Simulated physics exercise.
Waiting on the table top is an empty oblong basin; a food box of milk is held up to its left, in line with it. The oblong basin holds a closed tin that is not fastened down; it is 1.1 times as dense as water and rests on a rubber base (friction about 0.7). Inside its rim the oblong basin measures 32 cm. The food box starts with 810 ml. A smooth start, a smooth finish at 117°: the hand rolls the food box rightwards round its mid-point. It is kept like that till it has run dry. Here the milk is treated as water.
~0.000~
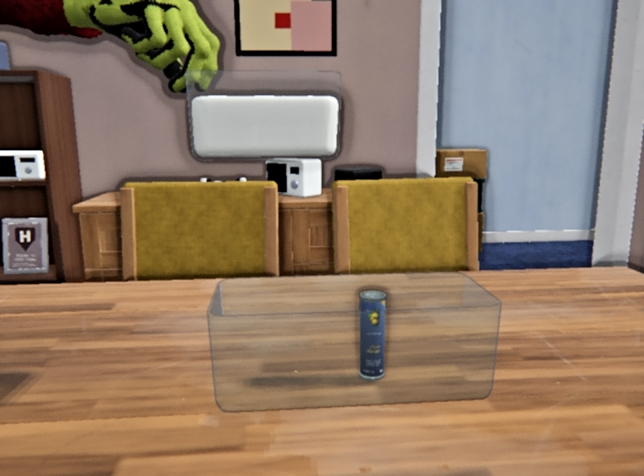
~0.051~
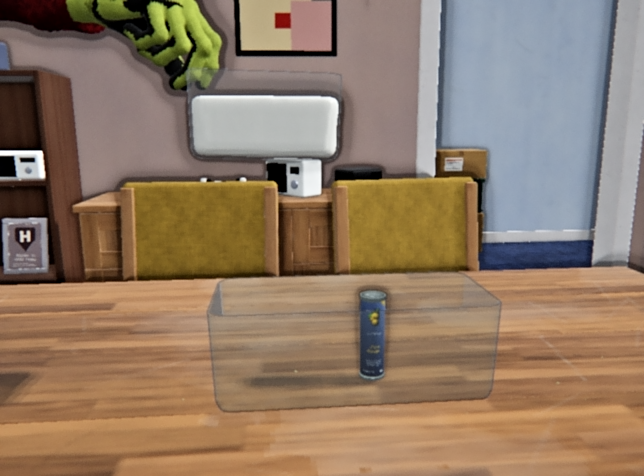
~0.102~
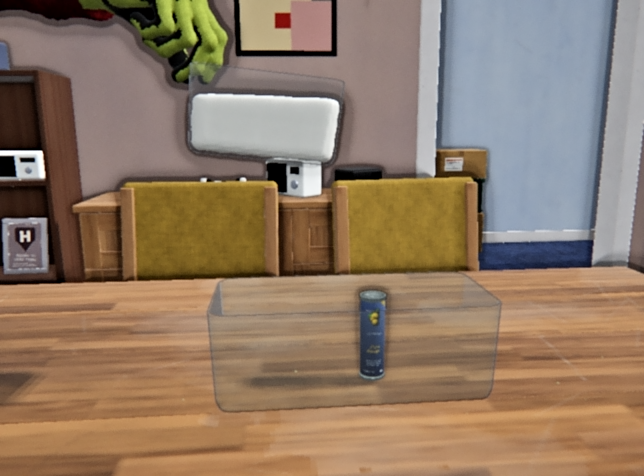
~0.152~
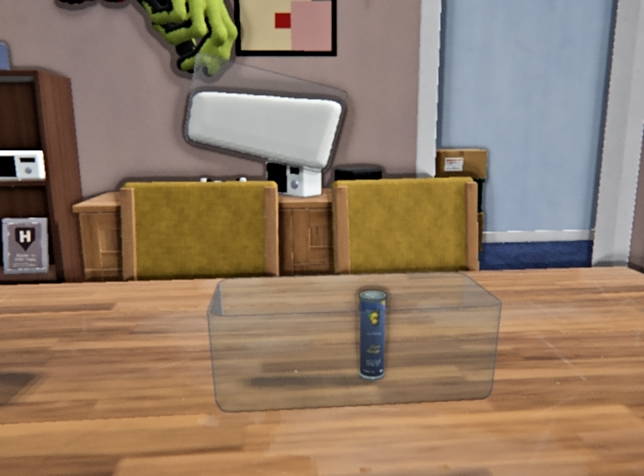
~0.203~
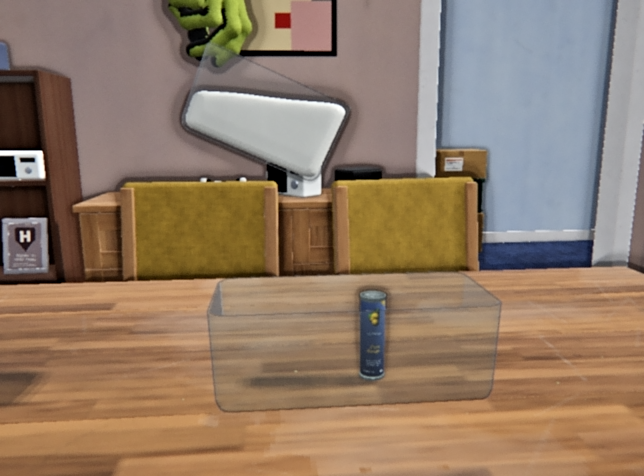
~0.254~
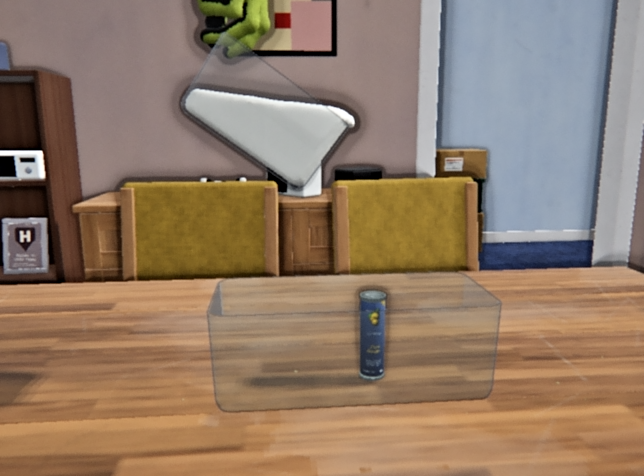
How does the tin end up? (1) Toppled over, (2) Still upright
2.
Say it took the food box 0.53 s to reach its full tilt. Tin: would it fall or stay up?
Well, the tin simply holds firm.
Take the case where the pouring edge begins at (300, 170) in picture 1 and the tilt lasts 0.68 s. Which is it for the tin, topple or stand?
Result: Tin tipped over.
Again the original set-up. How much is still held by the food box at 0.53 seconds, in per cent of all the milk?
Near 18 in a hundred.
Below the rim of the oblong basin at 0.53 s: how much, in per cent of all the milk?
Estimate - around 24 in a hundred parts.
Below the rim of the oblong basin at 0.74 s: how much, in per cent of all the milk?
Near 80 per cent of the total.
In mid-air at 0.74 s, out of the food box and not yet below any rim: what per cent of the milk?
Estimated airborne part: Roughly 14 per cent.
After 0.53 s the tilt is 104° and 18 per cent is still to pour; the tin stands where it began.
After 0.74 s the tilt is 117° and 2 per cent is still to pour; the tin stands where it began.
After 0.95 s the tilt is 117° and 0 per cent is still to pour; the tin stands where it began.
After 1.18 s the tilt is 117° and 0 per cent is still to pour; the tin stands where it began.
In the end the tin stands where it began.
